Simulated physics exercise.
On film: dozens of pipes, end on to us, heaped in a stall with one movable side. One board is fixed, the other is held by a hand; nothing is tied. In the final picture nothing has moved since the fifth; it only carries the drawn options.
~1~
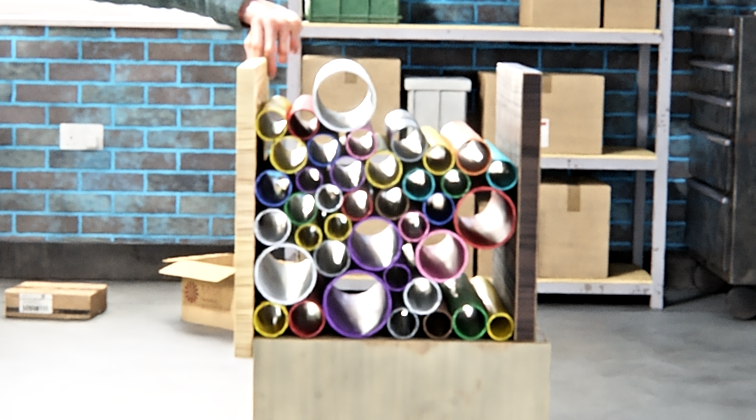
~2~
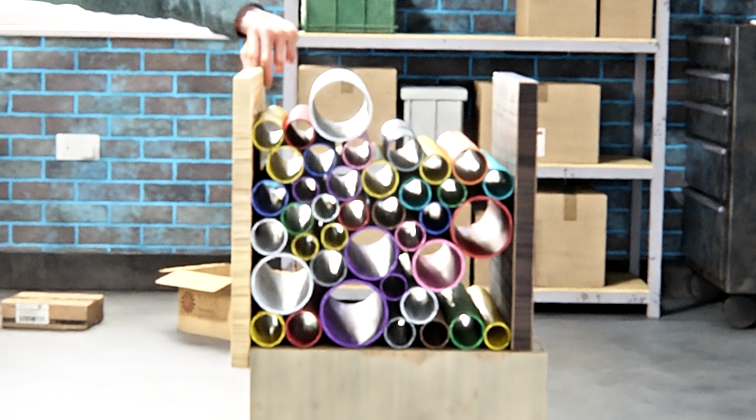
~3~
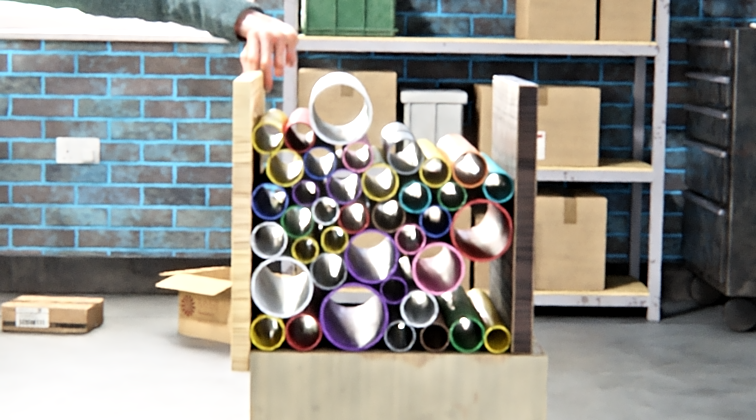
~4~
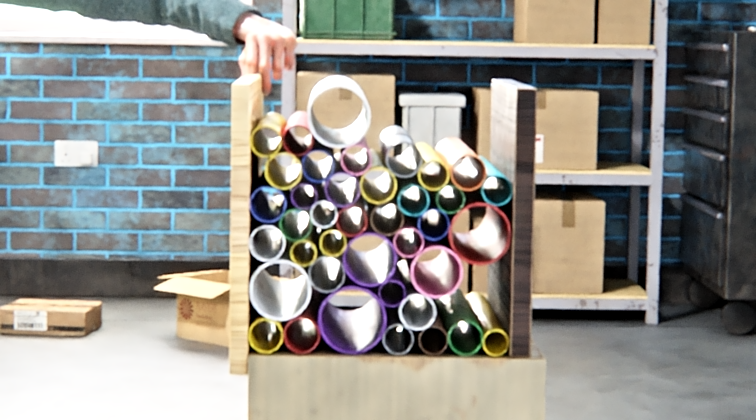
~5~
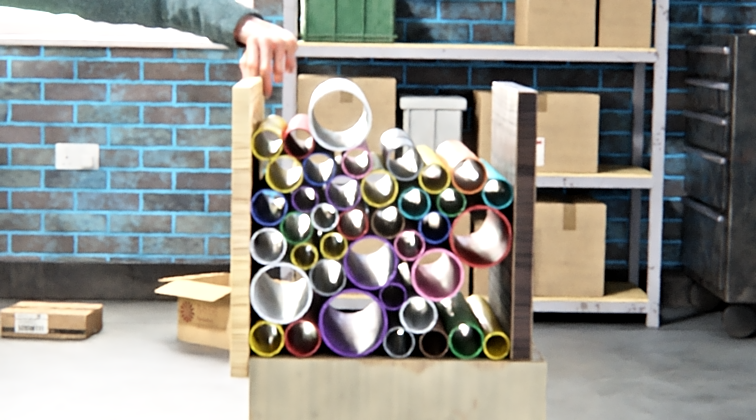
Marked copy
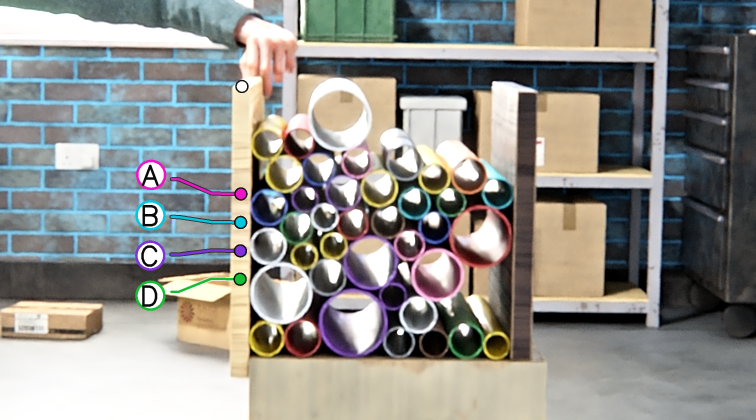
A hand resting atop the left board of a stall heaped with colourful pipes, the stack staying almost still throughout.
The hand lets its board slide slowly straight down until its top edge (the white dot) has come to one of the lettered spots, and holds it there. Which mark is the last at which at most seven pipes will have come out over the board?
Mark C is as low as it can go.
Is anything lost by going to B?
Yes.
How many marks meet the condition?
Three of the four.
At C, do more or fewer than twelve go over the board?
At C, fewer than twelve.
On the marked copy, A at (241, 194); B at (240, 222); C at (240, 251); D at (240, 279); the white dot at (242, 86).
Following C. Soon after the start, top of the board (251, 160).
Later, top of the board (250, 243).
In the end, top of the board (250, 250), six out over the board.
As for the rest, A two out over the board; B two out over the board; D more than seven out over the board.
